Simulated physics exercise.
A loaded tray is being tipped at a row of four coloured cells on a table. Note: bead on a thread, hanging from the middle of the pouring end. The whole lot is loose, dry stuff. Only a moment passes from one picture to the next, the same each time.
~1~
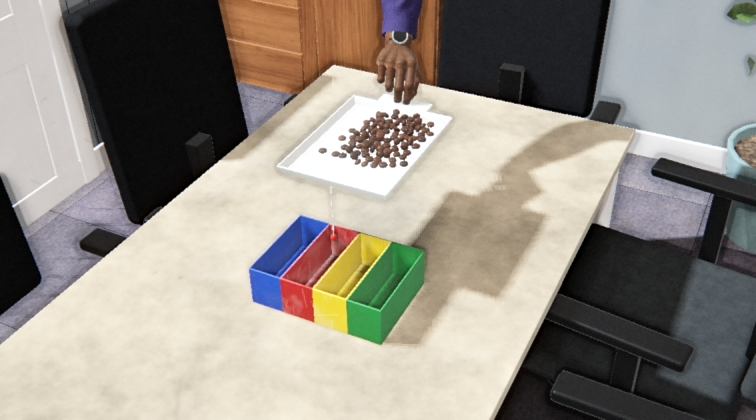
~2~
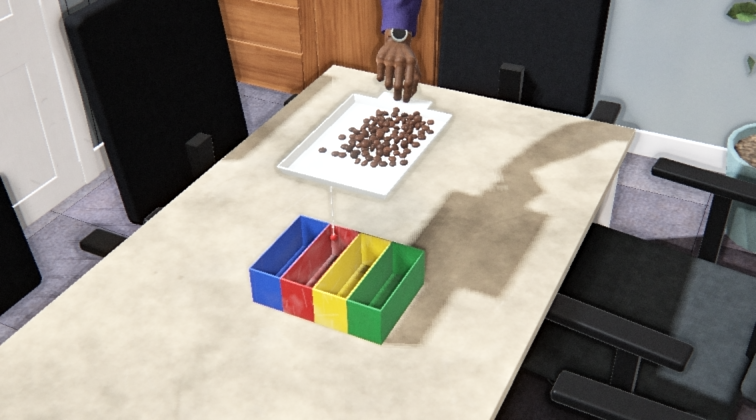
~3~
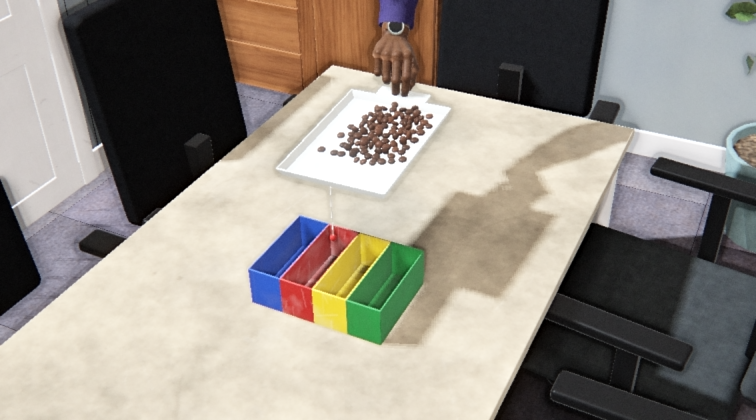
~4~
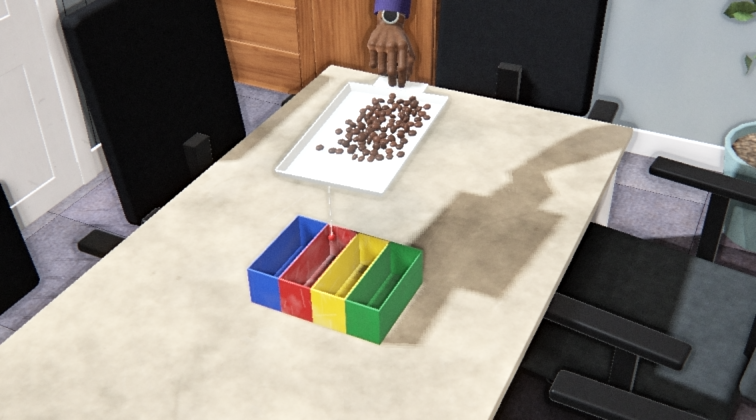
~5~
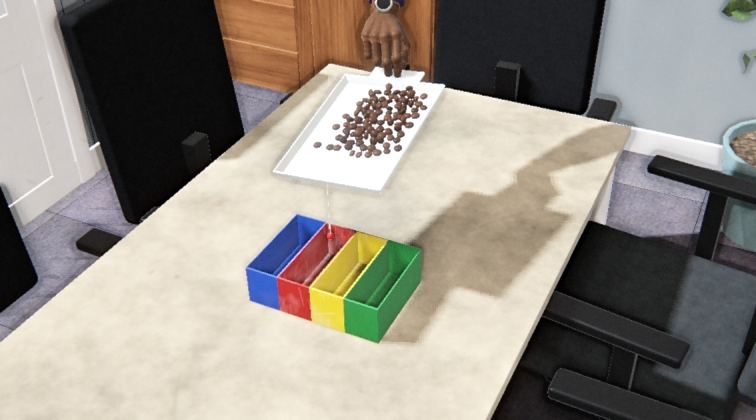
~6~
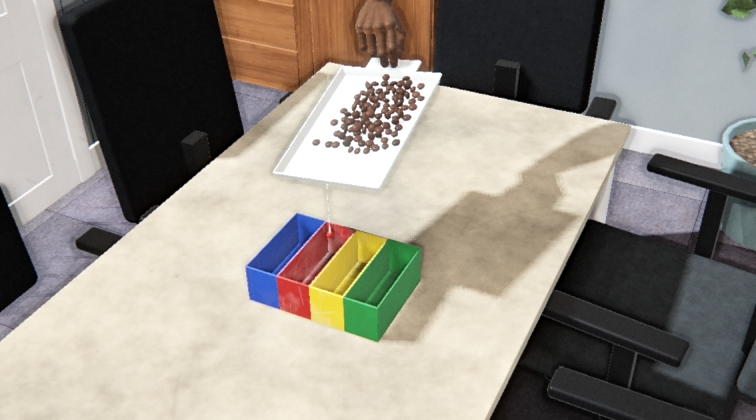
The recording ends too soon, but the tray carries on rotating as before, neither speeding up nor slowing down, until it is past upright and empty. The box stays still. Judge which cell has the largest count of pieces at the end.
Largest count: Blue.
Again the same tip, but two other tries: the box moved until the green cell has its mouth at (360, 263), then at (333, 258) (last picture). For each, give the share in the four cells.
You'd see around 90 per cent and then around 100 per cent.
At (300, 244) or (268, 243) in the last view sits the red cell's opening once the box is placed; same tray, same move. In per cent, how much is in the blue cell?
You'd end up with around 60 per cent and then around 10 per cent.
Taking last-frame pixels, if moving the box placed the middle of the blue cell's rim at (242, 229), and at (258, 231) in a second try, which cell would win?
At the first place the red cell, at the second the cell in red.
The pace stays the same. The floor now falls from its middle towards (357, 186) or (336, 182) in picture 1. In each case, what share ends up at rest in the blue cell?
About 0 and 20 percent.
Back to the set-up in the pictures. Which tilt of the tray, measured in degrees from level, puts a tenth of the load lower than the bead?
Reading: Some 65°.
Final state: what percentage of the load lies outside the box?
Estimated share: About 40 %.
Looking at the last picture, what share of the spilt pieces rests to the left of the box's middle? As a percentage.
About 100 per cent.
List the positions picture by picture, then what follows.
The first picture shows corners of the pouring end (283, 165) and (384, 192), level; middle of the load (380, 139), flat chocolate drops; bead on its thread (334, 238); blue cell (266, 287); red cell (298, 297); yellow cell (330, 308); green cell (364, 319).
The second picture shows corners of the pouring end (283, 165) and (384, 192), level; middle of the load (380, 138).
The third picture shows corners of the pouring end (281, 167) and (382, 191), tipped barely, lowest at the left corner; middle of the load (379, 134).
The fourth picture shows corners of the pouring end (280, 169) and (380, 189), tipped a little, lowest at the left corner; middle of the load (377, 128).
The fifth picture shows corners of the pouring end (278, 169) and (378, 187), tipped a little, lowest at the left corner; middle of the load (374, 122).
The sixth picture shows corners of the pouring end (278, 170) and (376, 184), tipped clearly, lowest at the left corner; middle of the load (372, 115); blue cell (263, 285); red cell (294, 295); yellow cell (327, 305); green cell (361, 316).
Just after the last frame, tray tipped steeply; roughly two thirds on the tray; about a tenth in the blue cell; roughly a third falling or outside the box.
A moment on, tray tipped right over; roughly half in the blue cell; about a tenth in the red cell; just a few in the yellow cell; roughly a third falling or outside the box.
Further on, tray tipped past a quarter turn; roughly half in the blue cell; about a tenth in the red cell; just a few in the yellow cell; roughly a third falling or outside the box.
When it is over, tray tipped past a quarter turn; roughly half in the blue cell; about a tenth in the red cell; just a few in the yellow cell; not one in the green cell; roughly a third outside the box.
